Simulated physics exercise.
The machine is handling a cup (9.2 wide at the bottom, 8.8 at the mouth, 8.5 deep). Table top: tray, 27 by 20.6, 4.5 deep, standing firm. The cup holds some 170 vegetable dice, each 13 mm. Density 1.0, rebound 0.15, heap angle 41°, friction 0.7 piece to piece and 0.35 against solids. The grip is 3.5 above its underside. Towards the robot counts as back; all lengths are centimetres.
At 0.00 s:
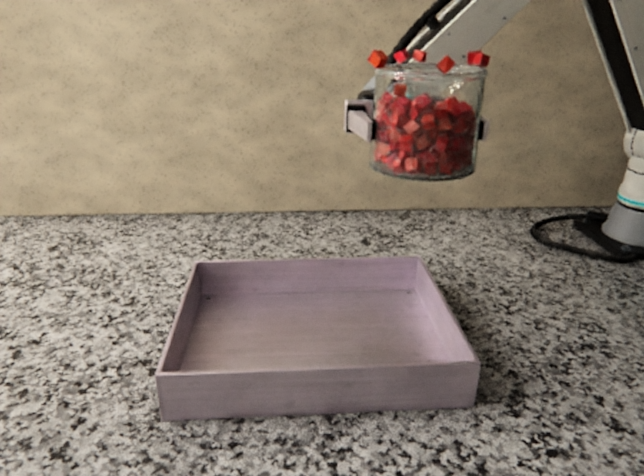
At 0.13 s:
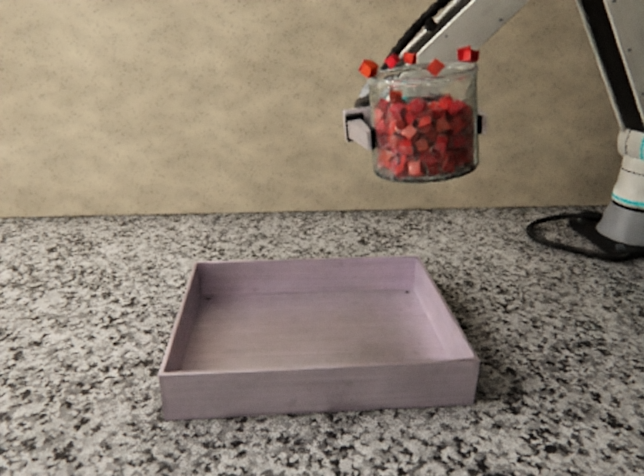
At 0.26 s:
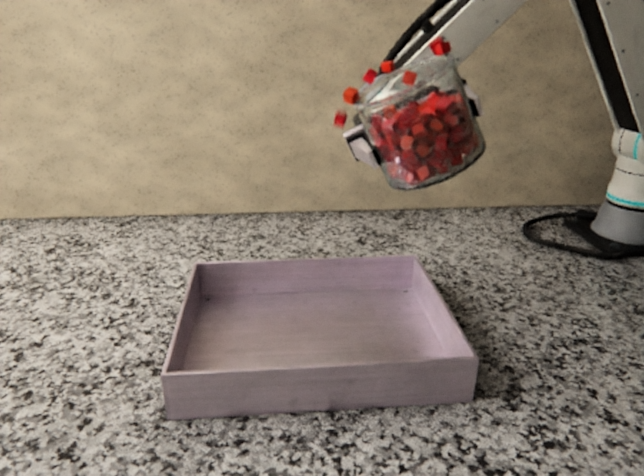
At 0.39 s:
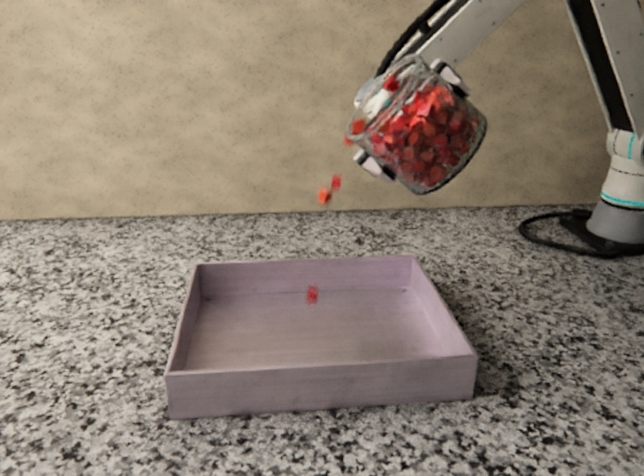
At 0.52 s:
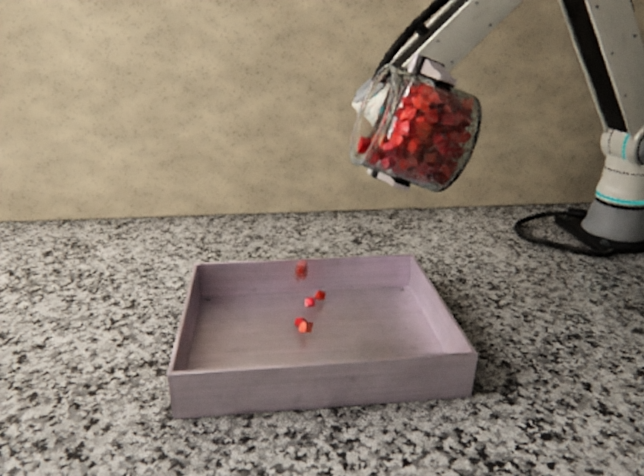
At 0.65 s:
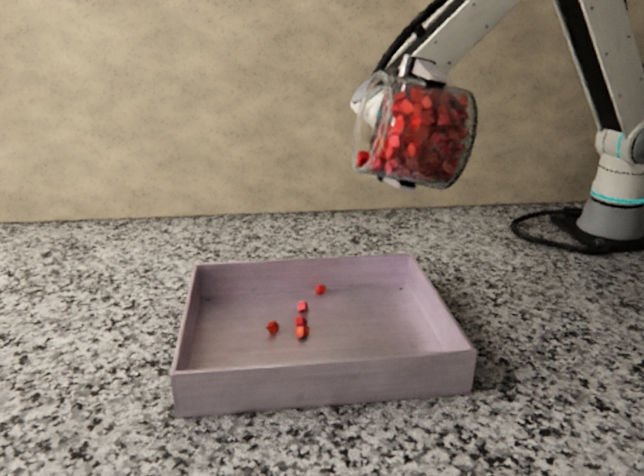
A robot arm reaches in from the upper right over a speckled grey granite table top before a mottled beige wall, seen from the front and slightly above. Its gripper holds a clear cup heaped with red cubes above a shallow, empty pale purple tray. The arm tips the cup leftward onto its side, and a few cubes drop into the tray while most remain inside.
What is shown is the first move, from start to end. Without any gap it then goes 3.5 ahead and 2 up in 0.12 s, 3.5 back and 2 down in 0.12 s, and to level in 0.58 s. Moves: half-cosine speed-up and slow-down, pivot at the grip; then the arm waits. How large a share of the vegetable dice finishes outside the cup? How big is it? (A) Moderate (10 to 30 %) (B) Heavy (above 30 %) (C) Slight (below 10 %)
B, heavy (above 30 %).
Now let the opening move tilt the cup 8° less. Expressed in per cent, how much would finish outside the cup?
Expected: Around 25 %.
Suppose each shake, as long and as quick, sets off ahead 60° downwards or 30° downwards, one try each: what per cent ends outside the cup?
First try some 10 %, second try some 15 %.
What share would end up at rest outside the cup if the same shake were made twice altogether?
That share would be near 60 percent.
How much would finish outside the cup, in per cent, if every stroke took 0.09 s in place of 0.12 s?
Then roughly 80 percent.
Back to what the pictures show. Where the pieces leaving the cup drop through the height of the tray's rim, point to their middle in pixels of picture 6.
Centre: Roughly (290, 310).
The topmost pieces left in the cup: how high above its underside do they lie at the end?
Around 7.5 cm up.
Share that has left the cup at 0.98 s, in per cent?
Around 35 percent at that moment.
After 0.98 s, tilted 74° forward, highest piece 25 above the table; 106 in the cup, 43 in the tray, 20 in flight or on a rim.
After 1.31 s, tilted 14° forward, highest piece 27 above the table; 101 in the cup, 68 in the tray.
After 1.67 s, level, highest piece 27 above the table; 101 in the cup, 68 in the tray.
After 2.72 s, level, highest piece 27 above the table; 101 in the cup, 68 in the tray.
In the end, 101 in the cup, 68 in the tray. That is 40 % outside the cup.
